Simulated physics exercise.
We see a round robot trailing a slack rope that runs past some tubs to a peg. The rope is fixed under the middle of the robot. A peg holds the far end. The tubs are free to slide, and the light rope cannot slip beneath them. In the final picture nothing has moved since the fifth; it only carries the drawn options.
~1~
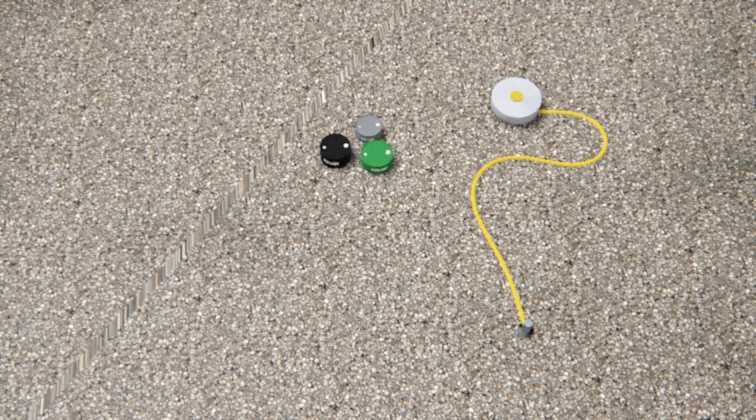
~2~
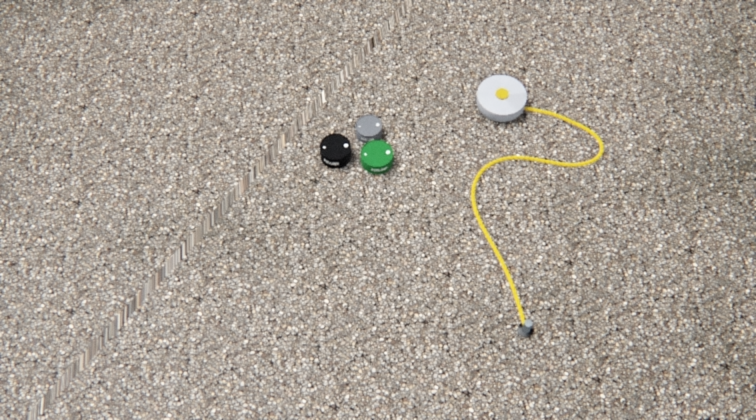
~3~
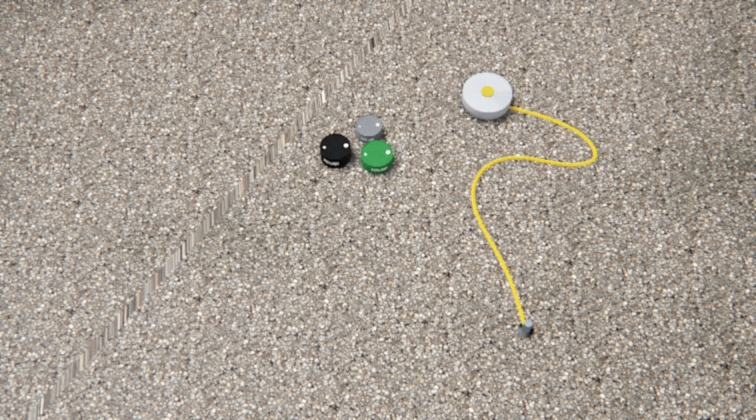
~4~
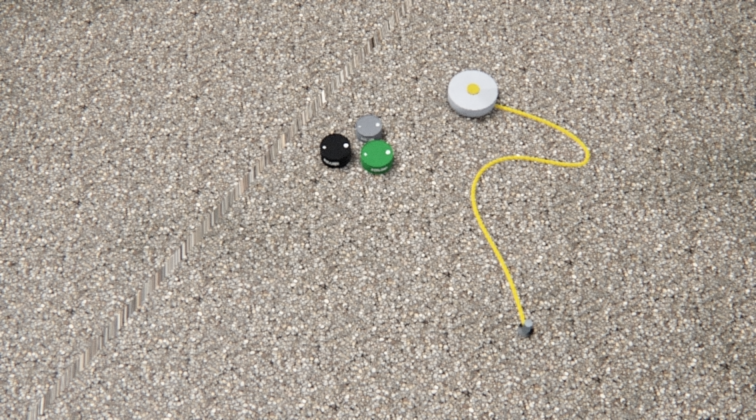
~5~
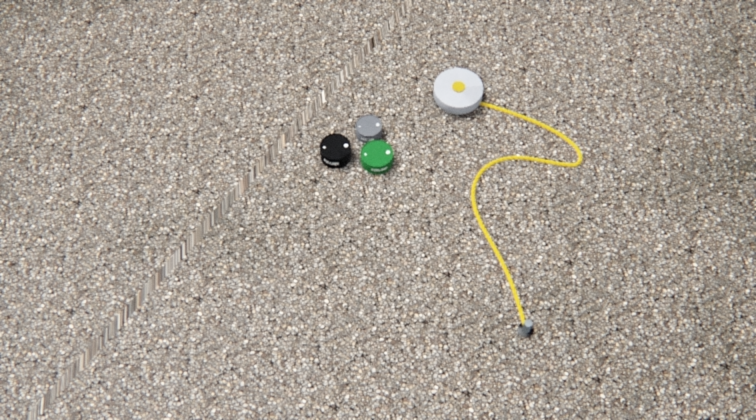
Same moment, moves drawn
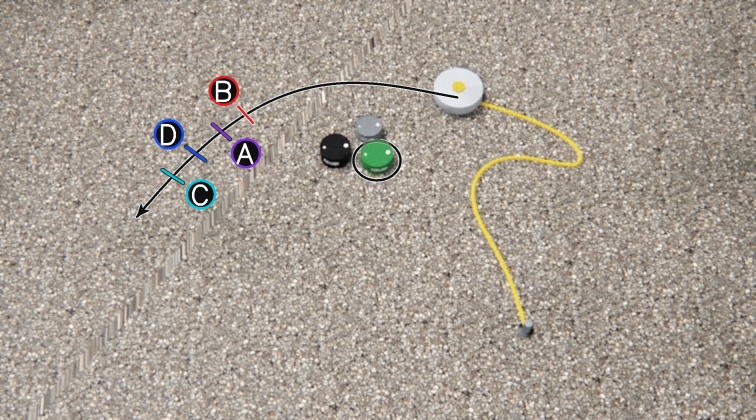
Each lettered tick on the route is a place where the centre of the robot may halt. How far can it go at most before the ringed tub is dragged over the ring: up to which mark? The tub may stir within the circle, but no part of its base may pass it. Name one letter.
It can go as far as D.
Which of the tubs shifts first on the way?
The grey one.
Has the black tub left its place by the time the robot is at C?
Yes.
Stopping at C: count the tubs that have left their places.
Three.
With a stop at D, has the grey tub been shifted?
By then, yes.
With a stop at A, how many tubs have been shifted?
By then, none.
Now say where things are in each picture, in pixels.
Green tub (377, 157); grey tub (369, 129); black tub (336, 151), in the first picture.
Robot (501, 99); peg (527, 327), in the second picture.
Robot (487, 97); grey tub (369, 129), in the third picture.
Robot (472, 95); peg (527, 327), in the fourth picture.
Robot (458, 92); grey tub (369, 129); black tub (336, 151); peg (527, 327), in the fifth picture.
On the marked copy, A at (221, 132); B at (246, 115); C at (173, 176); D at (196, 154); the ring at (377, 160); the route from (457, 97) via (277, 98) to (137, 217).
Following D. Soon after the start, robot (359, 78); green tub (377, 157).
Later, robot (264, 99); green tub (377, 157).
In the end, robot (194, 149); green tub (377, 158); grey tub (357, 140); the green tub is still in its ring.
As for the rest, A is safe but short; B is safe but short; C drags the ringed tub to (373, 173).
